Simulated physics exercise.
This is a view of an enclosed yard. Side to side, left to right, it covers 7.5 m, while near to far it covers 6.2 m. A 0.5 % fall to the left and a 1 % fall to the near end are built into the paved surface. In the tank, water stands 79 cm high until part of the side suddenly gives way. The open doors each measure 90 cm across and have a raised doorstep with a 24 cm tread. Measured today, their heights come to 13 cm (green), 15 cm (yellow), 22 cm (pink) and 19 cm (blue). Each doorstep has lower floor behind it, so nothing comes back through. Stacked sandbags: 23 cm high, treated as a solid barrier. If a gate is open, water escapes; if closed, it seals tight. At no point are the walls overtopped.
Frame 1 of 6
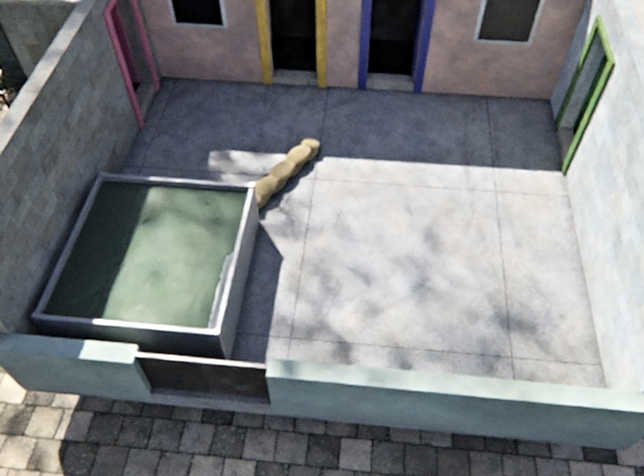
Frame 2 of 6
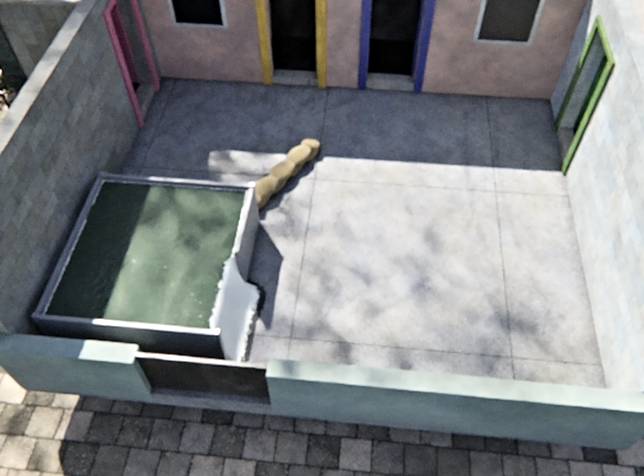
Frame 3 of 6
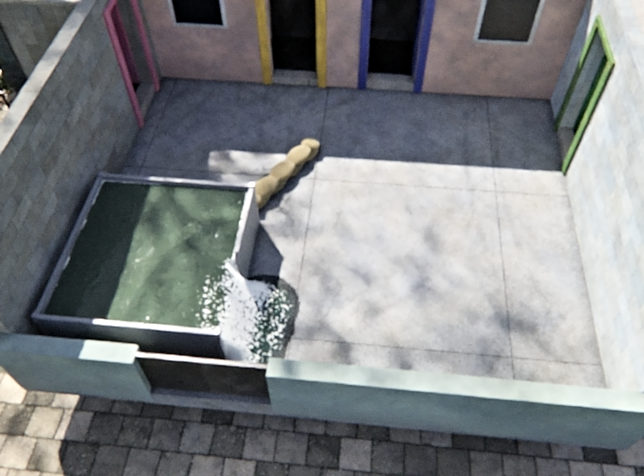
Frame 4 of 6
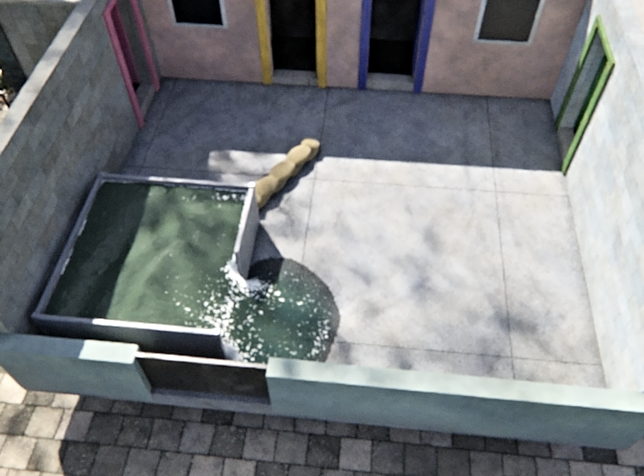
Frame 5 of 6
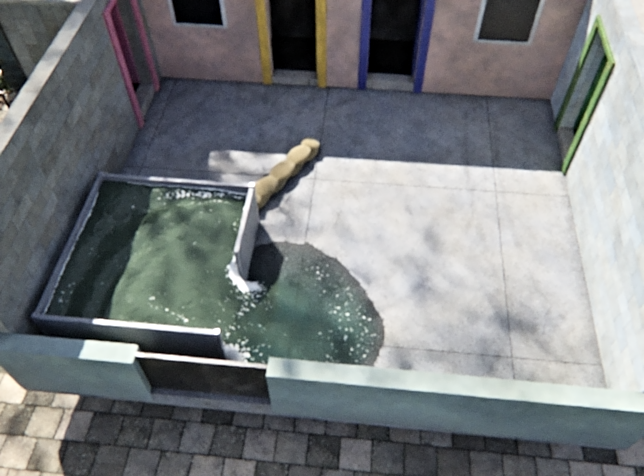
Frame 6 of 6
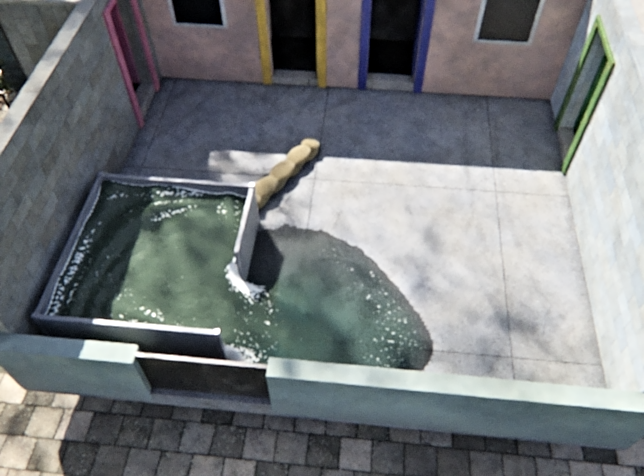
Green water in a raised tank at the left of a walled yard bursts through a gap in the tank's right side, splashes white onto the grey paving, then spreads rightward in a widening pool beside a row of sandbags.
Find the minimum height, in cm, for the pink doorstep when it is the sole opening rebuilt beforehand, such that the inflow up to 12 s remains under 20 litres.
The minimum height is about 14.5 cm.
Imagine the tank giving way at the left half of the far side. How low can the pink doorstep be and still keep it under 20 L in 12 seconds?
If so: Around 30 cm.
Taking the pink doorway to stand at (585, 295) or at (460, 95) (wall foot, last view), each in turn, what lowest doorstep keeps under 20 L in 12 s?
About 29 cm, then about 17 cm.
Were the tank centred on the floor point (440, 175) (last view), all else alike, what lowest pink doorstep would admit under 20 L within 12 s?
Then it needs to be around 15 cm high.
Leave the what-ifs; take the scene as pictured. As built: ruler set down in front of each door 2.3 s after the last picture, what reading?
Centimetres: Green = 3, yellow = 0, pink = 0, blue = 0.
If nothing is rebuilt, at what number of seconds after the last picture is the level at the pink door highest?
Around 6.5 s, give or take.
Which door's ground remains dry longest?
Last: Pink.
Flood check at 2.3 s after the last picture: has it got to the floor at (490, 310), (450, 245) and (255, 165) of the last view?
First wet through, second wet through, third bone-dry.
Then, 0.7 s after the last picture water covers 30 % of the floor, deepest (42 cm) near (248, 335); it has not reached the pink door.
Then, 2.3 s after the last picture water covers 45 % of the floor, deepest (40 cm) near (605, 418); it has not reached the pink door.
Then, 11.3 s after the last picture water covers 95 % of the floor, deepest (21 cm) near (41, 365); 14 cm at the pink door, 0 litres in over its 22 cm doorstep.
At the pink door as built, the water peaked near 18 cm, 6.5 s after the last picture.
With a doorstep of 11.5 cm, 63 litres would have come in within the 12 s; with 18 cm, 0 litres. So under 20 litres takes about 14.5 cm.
